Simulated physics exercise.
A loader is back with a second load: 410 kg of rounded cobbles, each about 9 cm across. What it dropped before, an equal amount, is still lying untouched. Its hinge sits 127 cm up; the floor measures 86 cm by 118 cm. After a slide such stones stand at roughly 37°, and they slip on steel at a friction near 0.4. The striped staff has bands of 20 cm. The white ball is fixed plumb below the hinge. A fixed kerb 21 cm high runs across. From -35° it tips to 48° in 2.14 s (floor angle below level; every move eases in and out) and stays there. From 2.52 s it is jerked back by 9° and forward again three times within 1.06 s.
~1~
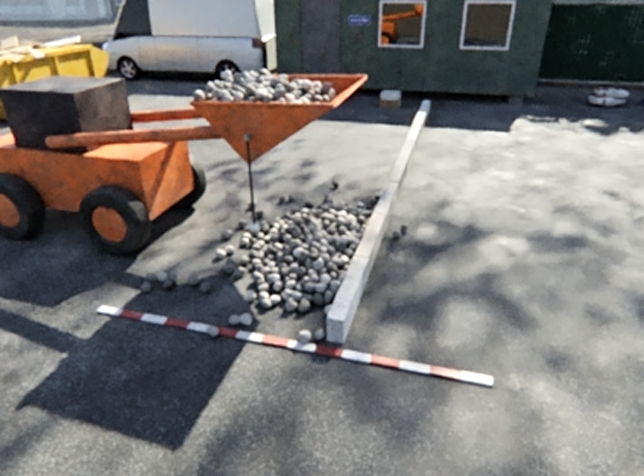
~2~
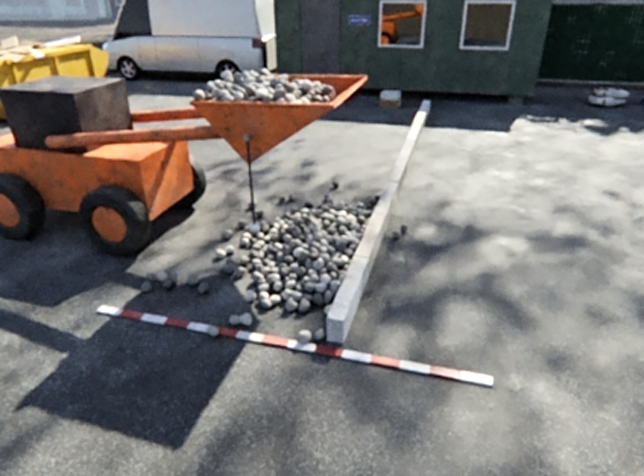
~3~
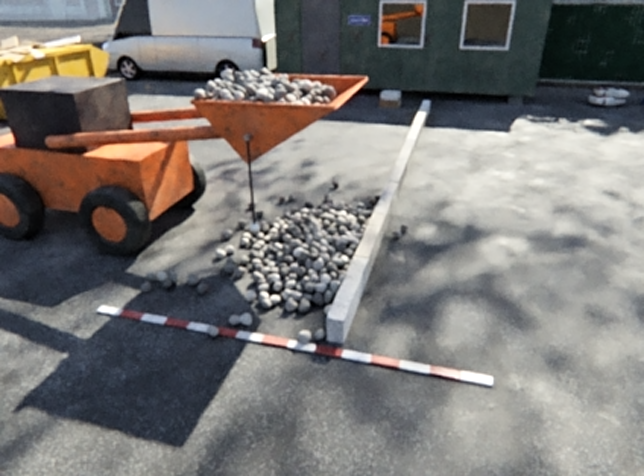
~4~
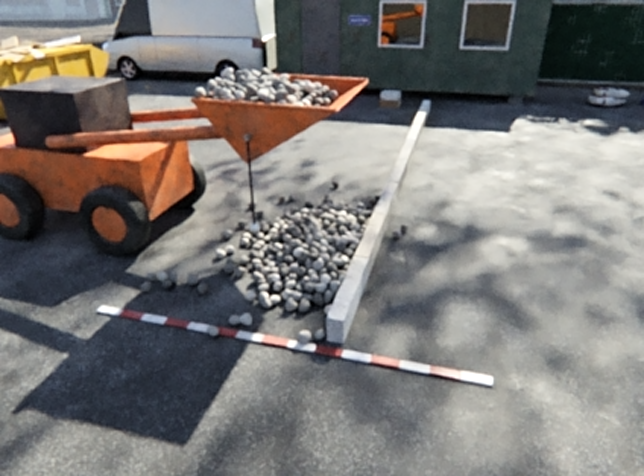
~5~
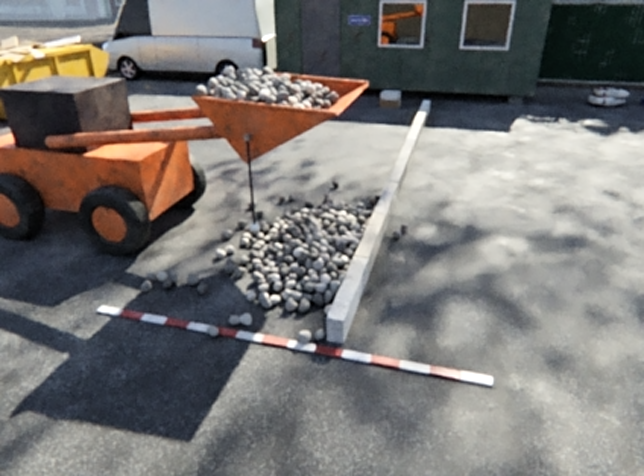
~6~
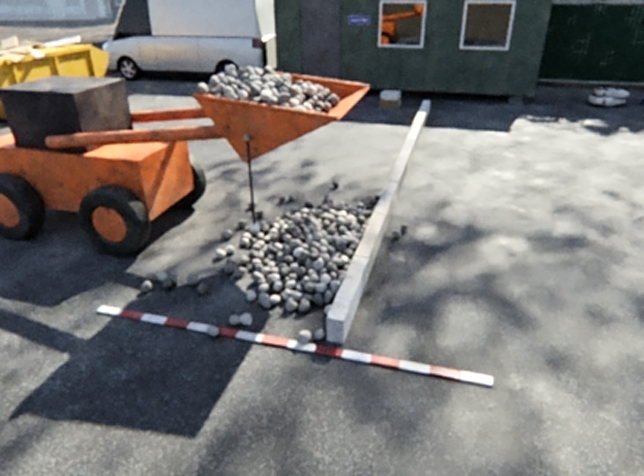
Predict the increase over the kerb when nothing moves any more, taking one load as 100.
Close to 38 parts in a hundred.
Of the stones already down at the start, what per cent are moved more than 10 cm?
About 5 per cent.
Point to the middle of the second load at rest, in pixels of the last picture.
Near (358, 241).
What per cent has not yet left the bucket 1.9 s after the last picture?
Roughly 0 per cent is still inside.
Then, 1.2 s after the last picture the floor is at 35°; in per cent of one load, 78 in the bucket, 121 on this side of the kerb, 1 over the kerb; the foremost stones are at (382, 230).
Then, 1.9 s after the last picture the floor is at 48°; in per cent of one load, 0 in the bucket, 170 on this side of the kerb, 30 over the kerb; the foremost stones are at (462, 265).
Then, 3.6 s after the last picture the floor is at 48°; in per cent of one load, 0 in the bucket, 162 on this side of the kerb, 38 over the kerb; the foremost stones are at (515, 262).
Then, 6.3 s after the last picture the floor is at 48°; in per cent of one load, 0 in the bucket, 162 on this side of the kerb, 38 over the kerb; the foremost stones are at (515, 262). Net gain over the kerb, 38.
